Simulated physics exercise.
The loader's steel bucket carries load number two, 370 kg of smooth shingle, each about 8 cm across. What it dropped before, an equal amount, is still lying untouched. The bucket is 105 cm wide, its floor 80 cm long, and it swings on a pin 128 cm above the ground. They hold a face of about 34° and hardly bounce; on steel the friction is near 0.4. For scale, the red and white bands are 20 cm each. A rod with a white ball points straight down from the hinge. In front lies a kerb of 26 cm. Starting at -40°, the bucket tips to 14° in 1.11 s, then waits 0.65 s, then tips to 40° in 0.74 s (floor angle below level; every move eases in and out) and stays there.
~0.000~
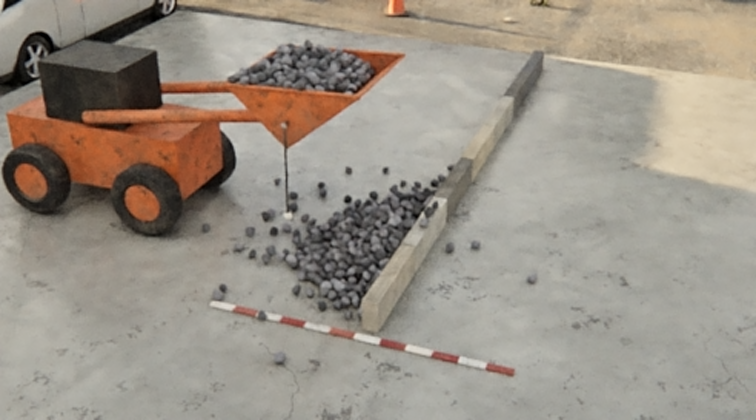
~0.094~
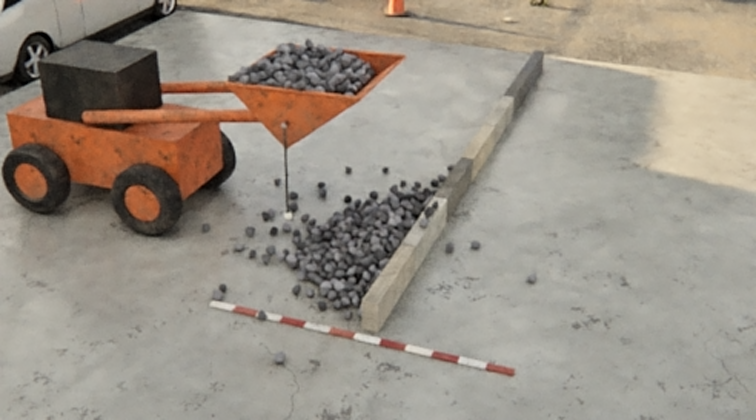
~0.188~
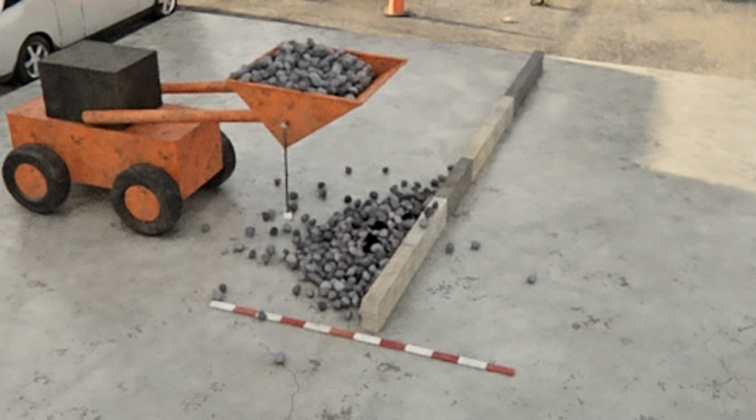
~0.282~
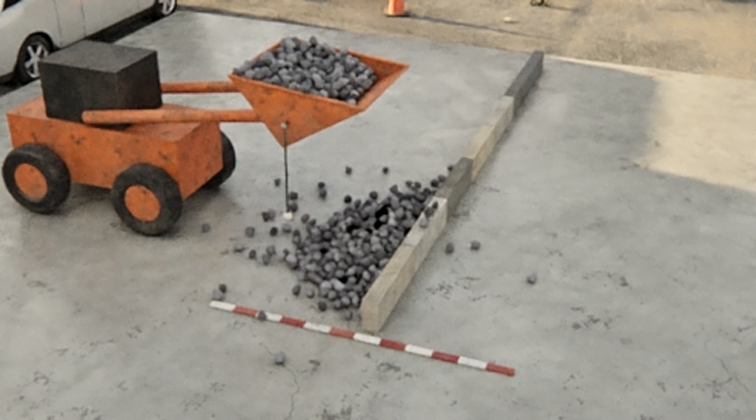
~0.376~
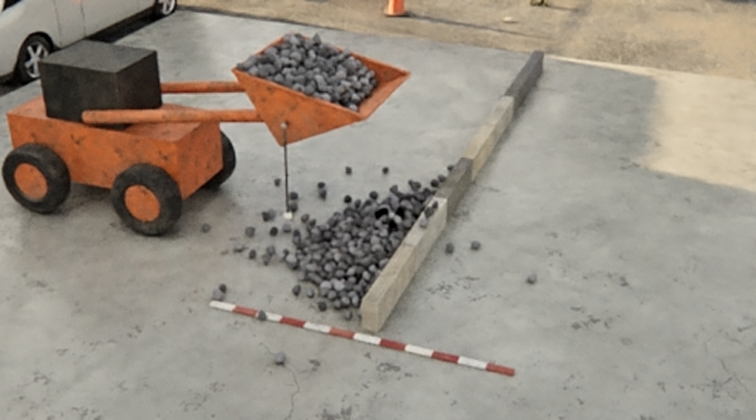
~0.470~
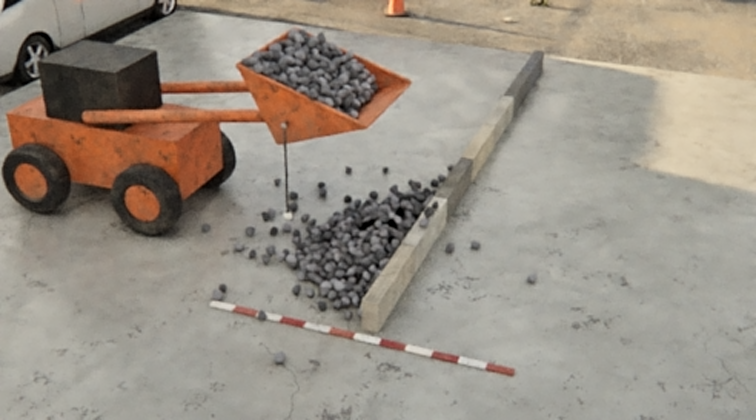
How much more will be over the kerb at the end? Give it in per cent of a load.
Some 48 per cent is added.
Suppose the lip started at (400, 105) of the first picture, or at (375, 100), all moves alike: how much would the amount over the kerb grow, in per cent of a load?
Near 95 per cent from the first place, 75 from the second.
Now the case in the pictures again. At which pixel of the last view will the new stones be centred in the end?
Their middle is at about (420, 244).
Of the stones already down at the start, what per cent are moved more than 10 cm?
About 5 per cent.
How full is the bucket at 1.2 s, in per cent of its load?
About 95 per cent.
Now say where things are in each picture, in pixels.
The first picture shows lip at (360, 97), floor tilted -40°, highest stones at (305, 52). The earlier load is highest near (404, 219), 29 cm above ground level, 100 % on this side of the kerb, 1 % over the kerb.
The second picture shows lip at (360, 99), floor tilted -39°, highest stones at (306, 52); the stones move at 0.1 m/s on average.
The third picture shows lip at (362, 103), floor tilted -36°, highest stones at (300, 50); the stones move at 0.2 m/s on average.
The fourth picture shows lip at (364, 110), floor tilted -31°, highest stones at (294, 45); the stones move at 0.2 m/s on average.
In the fifth picture, the bucket is at -26°, its lip at (366, 118); the top of the load is at (293, 42); the stones move at 0.3 m/s on average.
In the sixth picture, the bucket is at -19°, its lip at (368, 127); the top of the load is at (293, 40); the stones move at 0.3 m/s on average.
After 0.8 s the floor is at 5°; in per cent of one load, 100 in the bucket, 100 on this side of the kerb, 1 over the kerb; the foremost stones are at (442, 241).
After 1.2 s the floor is at 14°; in per cent of one load, 93 in the bucket, 106 on this side of the kerb, 1 over the kerb; the foremost stones are at (442, 241).
After 3.0 s the floor is at 40°; in per cent of one load, 0 in the bucket, 155 on this side of the kerb, 45 over the kerb; the foremost stones are at (631, 309).
After 5.5 s the floor is at 40°; in per cent of one load, 0 in the bucket, 152 on this side of the kerb, 48 over the kerb; the foremost stones are at (635, 310). Net gain over the kerb, 48.
